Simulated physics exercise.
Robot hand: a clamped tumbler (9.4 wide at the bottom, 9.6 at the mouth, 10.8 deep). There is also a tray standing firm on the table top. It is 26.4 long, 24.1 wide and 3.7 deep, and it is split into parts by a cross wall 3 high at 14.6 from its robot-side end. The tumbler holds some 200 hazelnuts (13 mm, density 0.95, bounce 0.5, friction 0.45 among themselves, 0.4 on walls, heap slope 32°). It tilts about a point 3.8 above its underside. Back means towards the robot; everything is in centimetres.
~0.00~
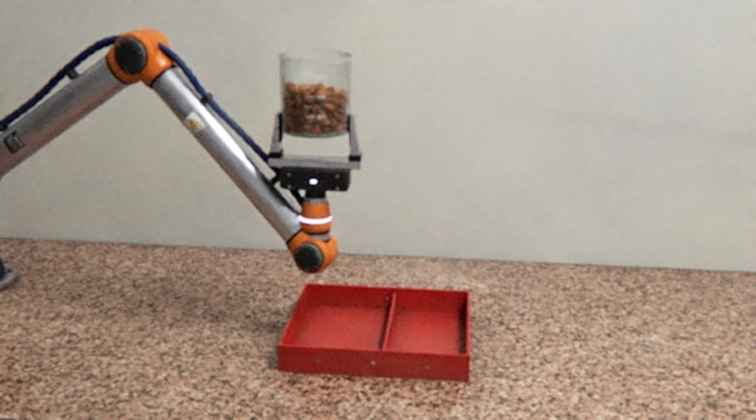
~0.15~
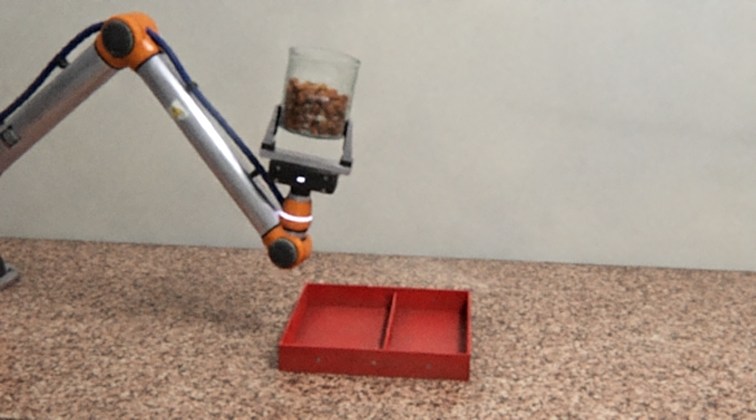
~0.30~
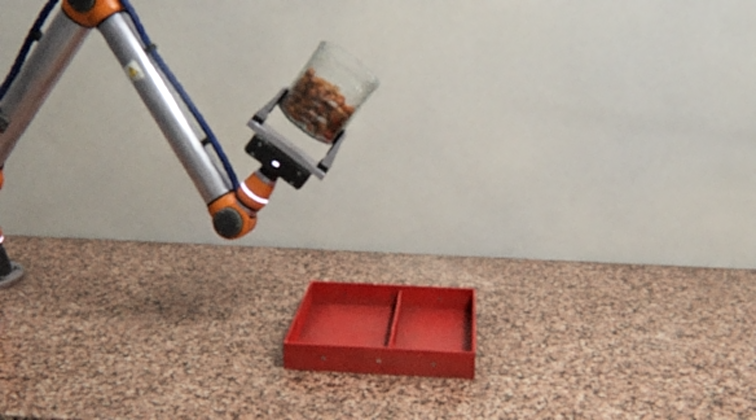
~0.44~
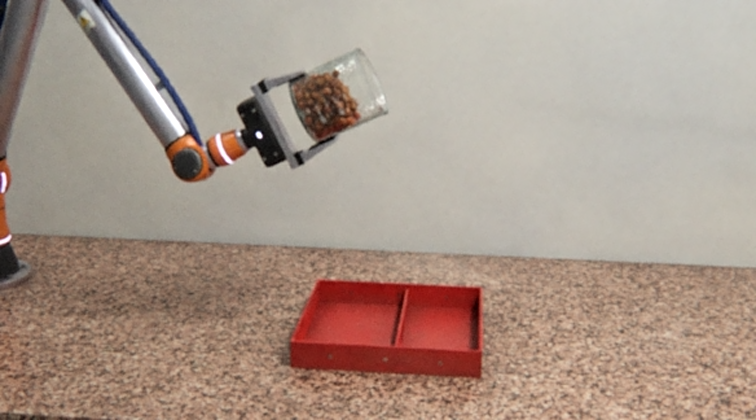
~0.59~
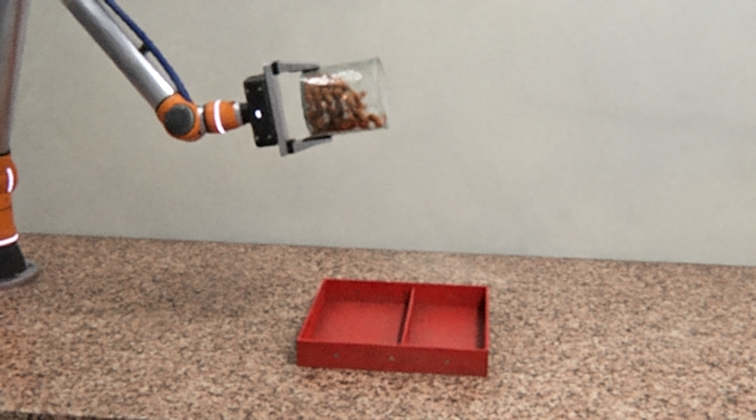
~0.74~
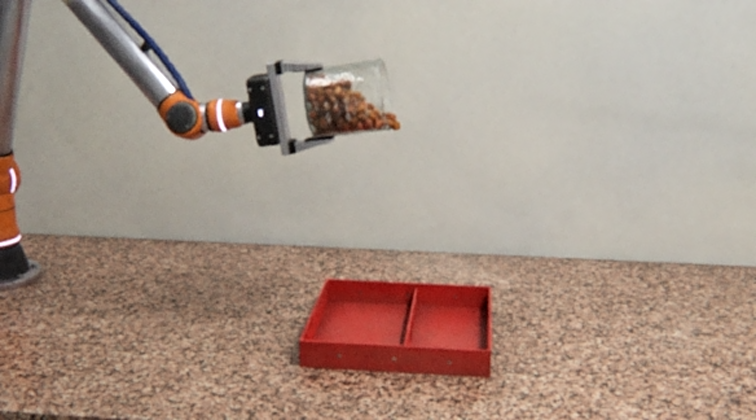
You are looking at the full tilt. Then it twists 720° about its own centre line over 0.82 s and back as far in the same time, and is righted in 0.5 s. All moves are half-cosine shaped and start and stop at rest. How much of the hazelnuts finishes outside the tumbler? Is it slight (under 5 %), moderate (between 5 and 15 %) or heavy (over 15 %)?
It is heavy, over 15 %.
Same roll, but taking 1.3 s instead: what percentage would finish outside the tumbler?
In that case roughly 50 percent.
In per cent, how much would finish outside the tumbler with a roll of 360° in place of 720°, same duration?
It would come to around 35 per cent.
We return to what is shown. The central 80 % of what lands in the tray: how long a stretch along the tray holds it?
That stretch is around 10 cm long.
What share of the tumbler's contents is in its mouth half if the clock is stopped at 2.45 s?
Near 30 per cent lies in the mouth half.
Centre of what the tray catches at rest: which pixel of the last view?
Roughly at pixel (461, 328).
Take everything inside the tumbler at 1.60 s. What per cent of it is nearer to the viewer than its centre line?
Close to 40 % of them.
By 1.60 s, tipped 81°, highest piece 39 above the table; 158 in the tumbler, 25 in the far-side part, 2 on the table or floor, 10 in flight or on a rim.
By 2.45 s, tipped 77°, highest piece 39 above the table; 127 in the tumbler, 49 in the far-side part, 10 on the table or floor, 2 in the robot-side part, 7 in flight or on a rim.
By 3.08 s, upright, highest piece 40 above the table; 126 in the tumbler, 55 in the far-side part, 12 on the table or floor, 2 in the robot-side part.
By 3.78 s, upright, highest piece 40 above the table; 126 in the tumbler, 55 in the far-side part, 12 on the table or floor, 2 in the robot-side part.
Final count, 126 in the tumbler, 55 in the far-side part, 12 on the table or floor, 2 in the robot-side part. That is 35 % outside the tumbler.
